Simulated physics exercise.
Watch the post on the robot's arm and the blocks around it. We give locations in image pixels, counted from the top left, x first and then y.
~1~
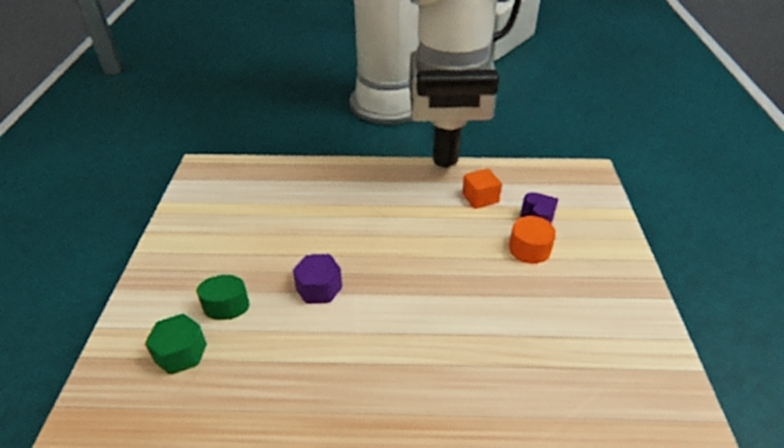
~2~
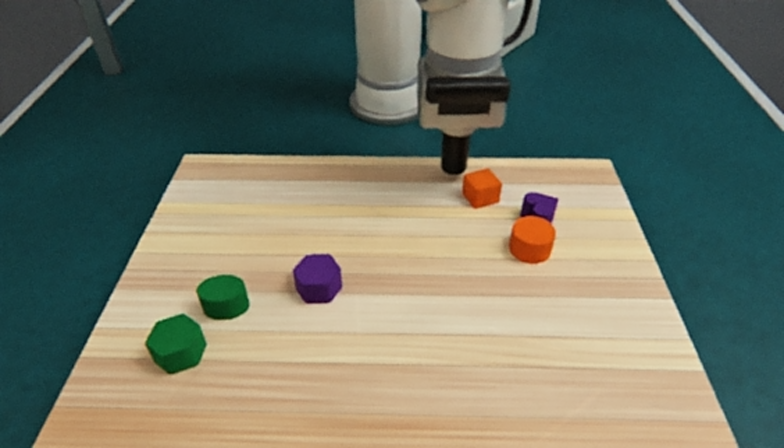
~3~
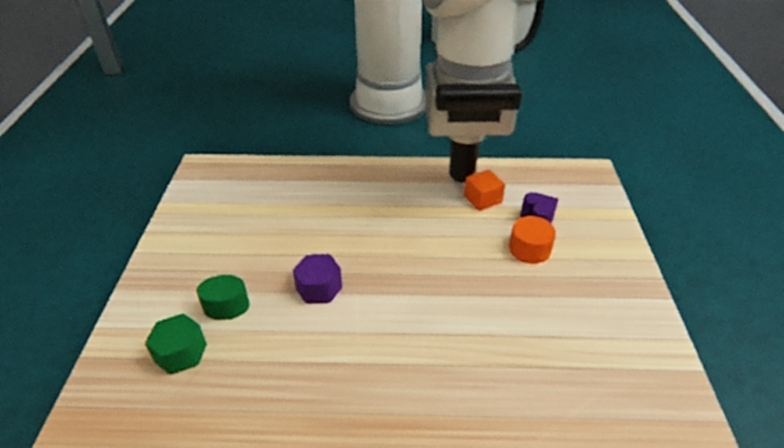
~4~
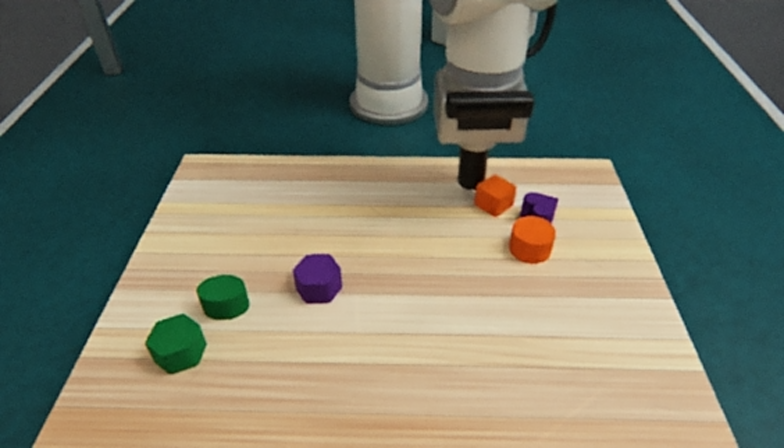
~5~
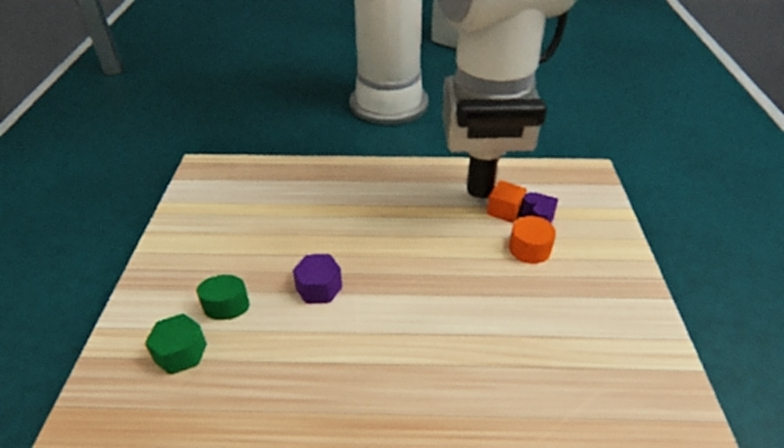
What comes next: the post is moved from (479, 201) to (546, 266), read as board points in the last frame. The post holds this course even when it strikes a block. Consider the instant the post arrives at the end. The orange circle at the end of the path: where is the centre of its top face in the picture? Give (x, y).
Its top centre is at about (582, 270).
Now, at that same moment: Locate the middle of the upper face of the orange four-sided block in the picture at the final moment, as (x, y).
In the picture, it is at (536, 200).
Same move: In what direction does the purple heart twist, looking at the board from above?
Clockwise, from overhead.
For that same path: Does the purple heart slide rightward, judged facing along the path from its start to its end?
No - that is not the case.
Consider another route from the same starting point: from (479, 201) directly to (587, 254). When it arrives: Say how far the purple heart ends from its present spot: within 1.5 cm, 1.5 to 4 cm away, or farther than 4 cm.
Its final spot will lie more than 4 cm from the current one.
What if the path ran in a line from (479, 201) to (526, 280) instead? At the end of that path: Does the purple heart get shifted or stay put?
Shifted out of place.
The first path, step by step. One third of the way, post (502, 210); orange four-sided block (533, 199), turned 45° anticlockwise; purple heart (564, 207), turned 35° clockwise.
Two thirds of the way, post (525, 232); orange four-sided block (536, 200), turned 55° anticlockwise; orange circle (553, 246); purple heart (568, 207), turned 40° clockwise.
At the end, post (549, 256); orange four-sided block (536, 200), turned 55° anticlockwise; orange circle (582, 270); purple heart (568, 207), turned 40° clockwise.
